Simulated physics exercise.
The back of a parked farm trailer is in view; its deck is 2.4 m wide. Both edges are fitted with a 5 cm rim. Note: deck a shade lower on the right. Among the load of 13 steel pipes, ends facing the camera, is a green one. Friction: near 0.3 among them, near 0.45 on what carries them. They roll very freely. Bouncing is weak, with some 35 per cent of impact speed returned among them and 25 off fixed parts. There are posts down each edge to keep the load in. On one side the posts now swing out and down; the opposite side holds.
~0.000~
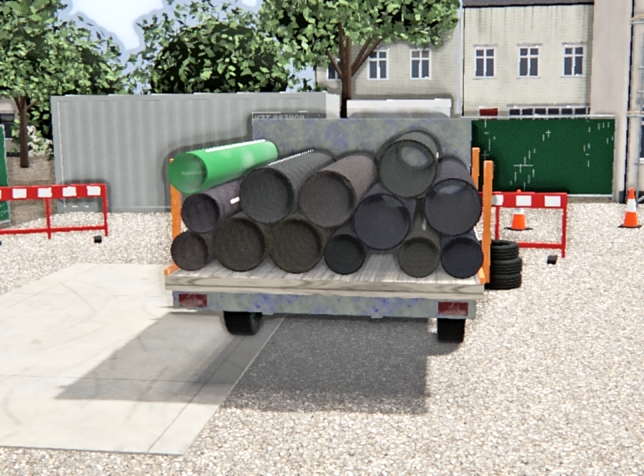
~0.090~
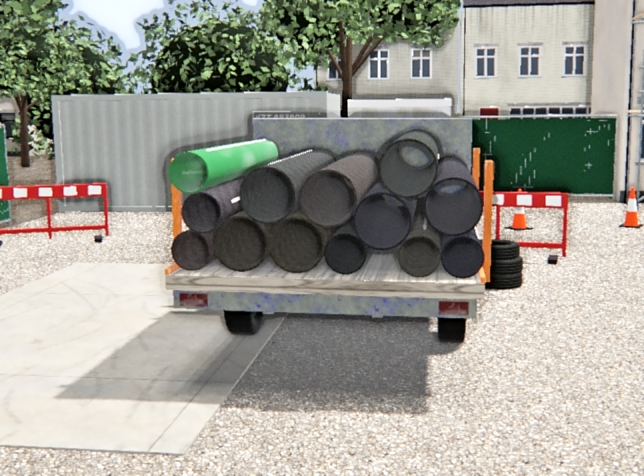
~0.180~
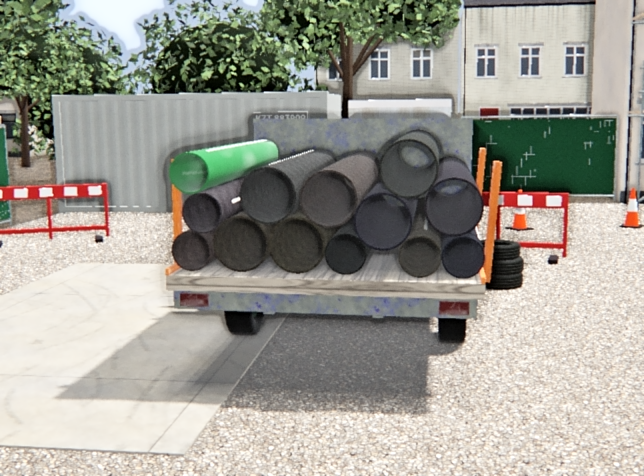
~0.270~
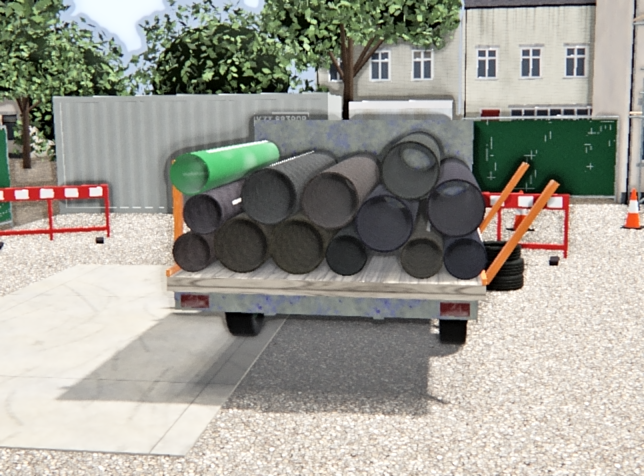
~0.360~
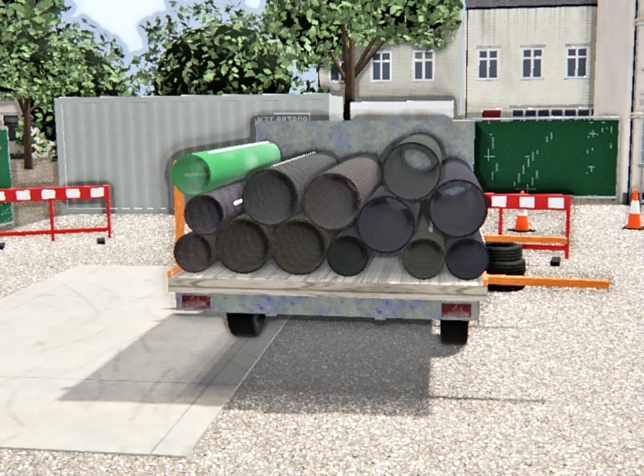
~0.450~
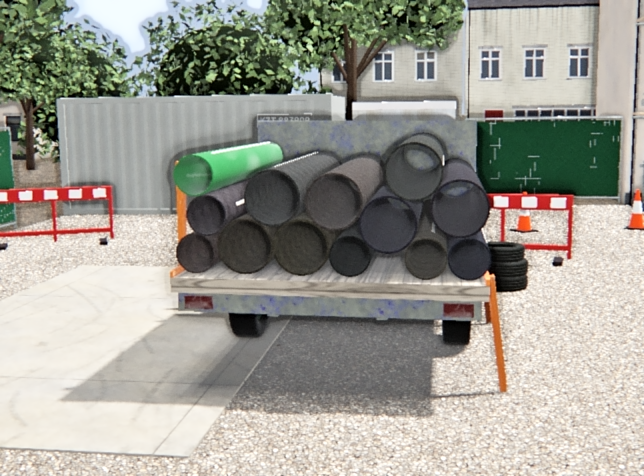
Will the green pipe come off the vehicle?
I'd say green does not come off.
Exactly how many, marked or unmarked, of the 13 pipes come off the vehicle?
I make it 0 exactly.
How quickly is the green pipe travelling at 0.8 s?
About 0.0 m/s.
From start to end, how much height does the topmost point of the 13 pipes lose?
0 cm.
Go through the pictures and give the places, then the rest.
Green (187, 174); sides still shut; the deck is a shade lower on the right; 6 of the 13 make up the bottom layer, in the first picture.
Green (188, 173); sides still shut, in the second picture.
Green (189, 173); right posts out by 5°, tip at (497, 167), in the third picture.
Green (189, 175); right posts out by 35°, tip at (552, 186), in the fourth picture.
Green (191, 175); right posts out by 90°, tip at (603, 284), in the fifth picture.
Green (193, 176); right posts out by 170°, tip at (503, 386), in the sixth picture.
Then, 0.8 s in, green is up on others, 15 cm from the left edge; 0 of 13 are off.
In the end (1.2 s), green is up on others, 15 cm from the left edge; 0 of 13 are off.
